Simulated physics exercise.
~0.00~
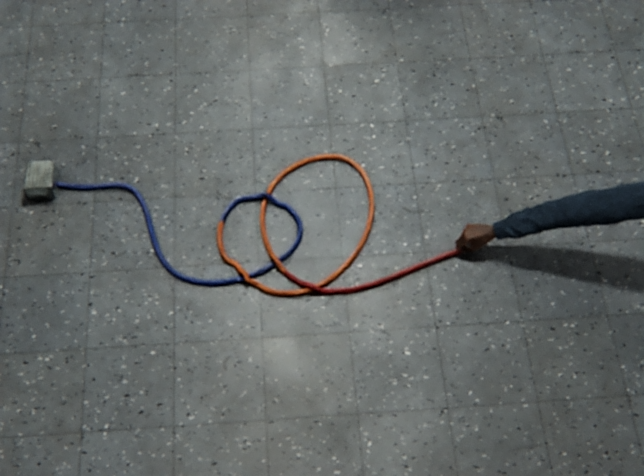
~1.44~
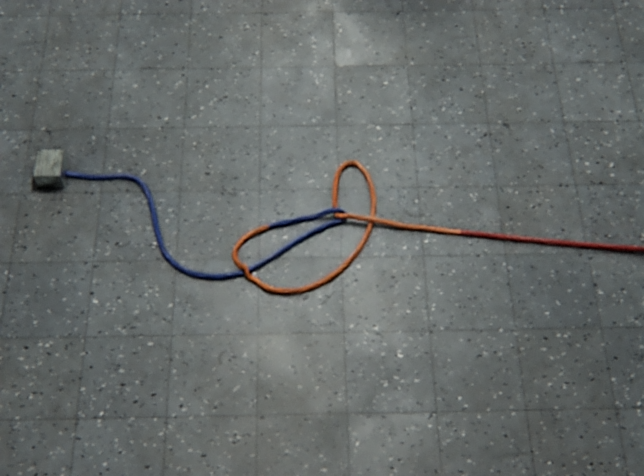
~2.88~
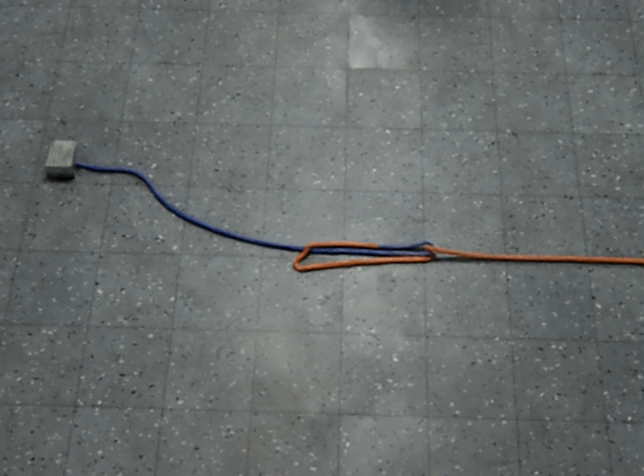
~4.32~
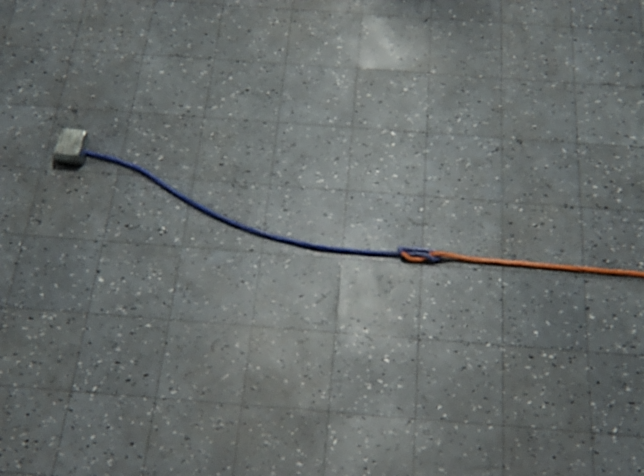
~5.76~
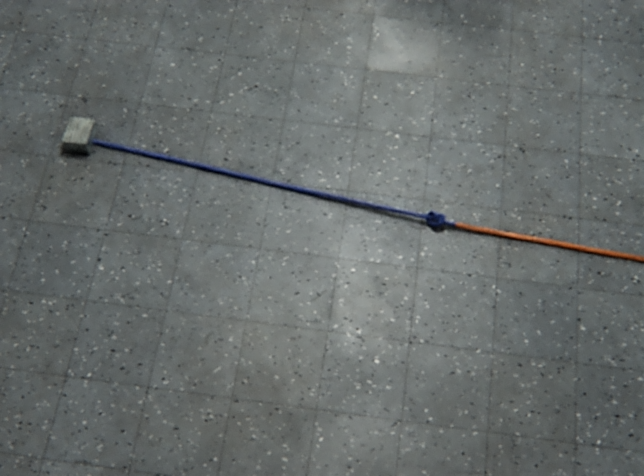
On a grey speckled tile floor, a hand pulled the orange end of a looped blue and orange rope off to the right while a small block held the blue end, and the loops narrowed and shrank until they tightened into a small knot.
